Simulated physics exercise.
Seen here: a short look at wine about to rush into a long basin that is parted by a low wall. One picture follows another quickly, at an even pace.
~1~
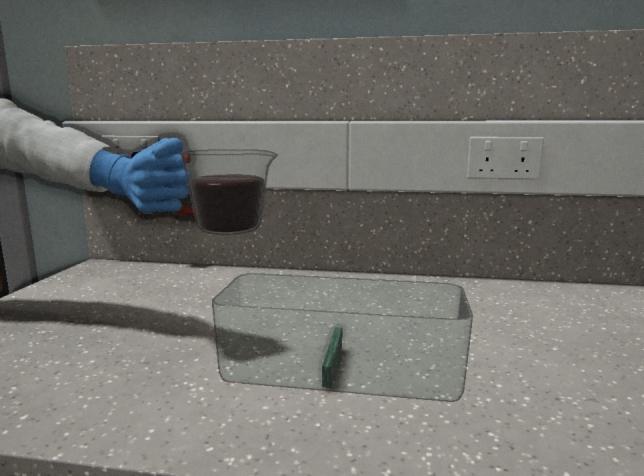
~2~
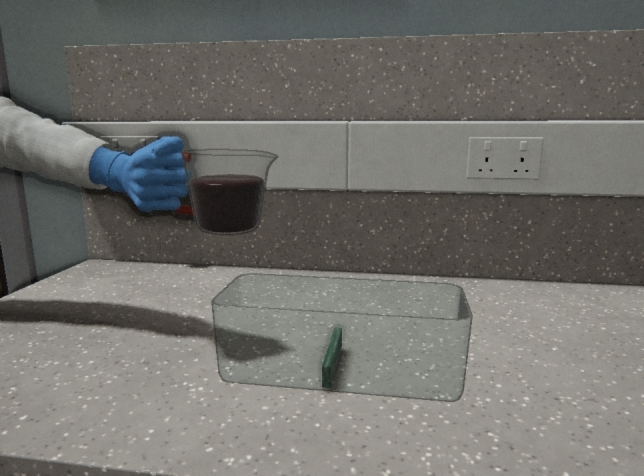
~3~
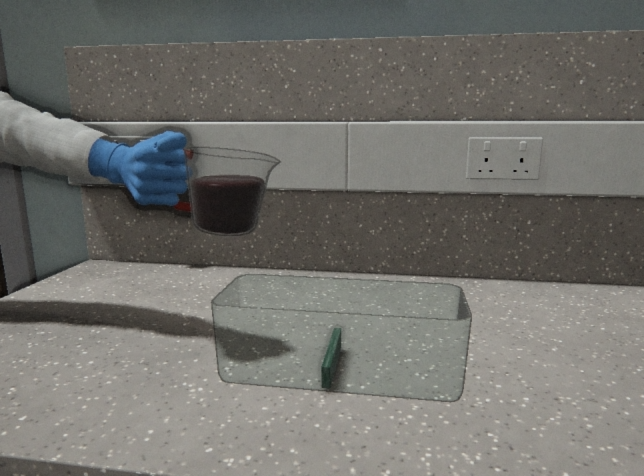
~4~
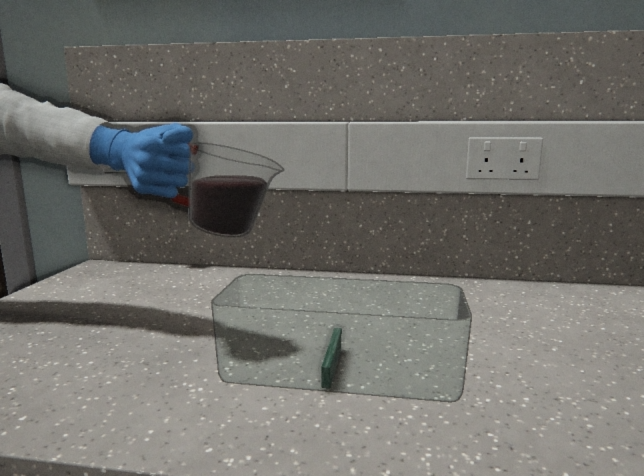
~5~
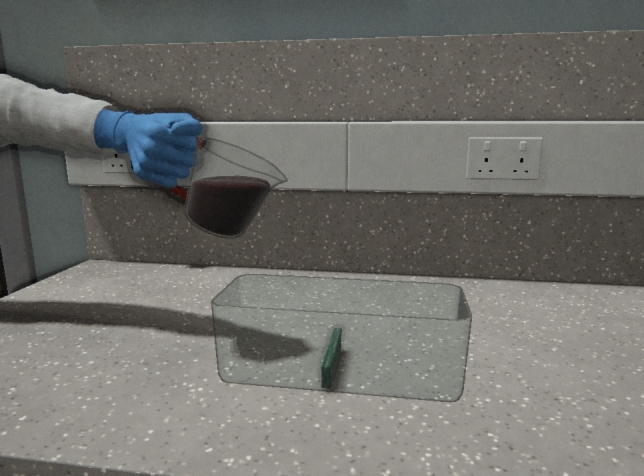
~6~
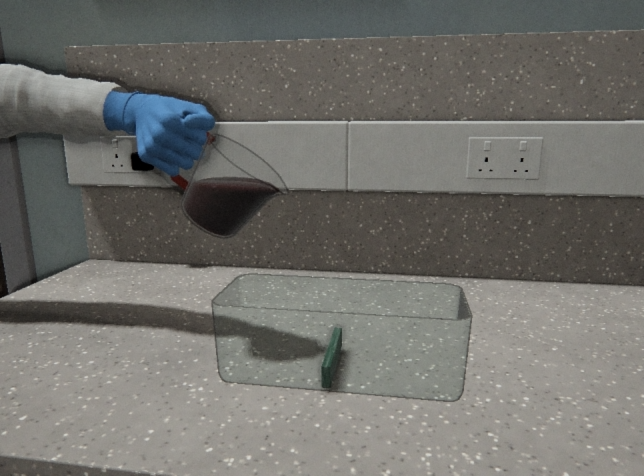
On a speckled countertop, a blue-gloved hand holds a clear jug of dark liquid above and left of a long transparent basin with a low green divider, then gradually tilts the jug to the right, the liquid nearing its rim.
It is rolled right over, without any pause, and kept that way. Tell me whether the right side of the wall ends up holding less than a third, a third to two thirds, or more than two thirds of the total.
The share right of the wall ends up below a third.
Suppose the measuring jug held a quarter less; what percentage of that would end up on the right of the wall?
Roughly 5 percent.
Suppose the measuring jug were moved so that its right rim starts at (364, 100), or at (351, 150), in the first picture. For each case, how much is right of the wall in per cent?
Around 75 percent first, around 90 percent second.
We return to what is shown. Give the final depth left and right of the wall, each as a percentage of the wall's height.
The left reads 60 in a hundred and the right 0 in a hundred.
A moment on, the measuring jug is tipped on its side and 52 per cent is still to pour, 16 is left of the wall and 0 right of it.
Next, the measuring jug is tipped right over and 8 per cent is still to pour, 77 is left of the wall and 2 right of it.
Then the measuring jug is tipped right over and 0 per cent is still to pour, 86 is left of the wall and 6 right of it.
Later the measuring jug is tipped right over and 0 per cent is still to pour, 86 is left of the wall and 8 right of it.
In the end 86 per cent lies left of the wall, 8 right of it and 6 outside.
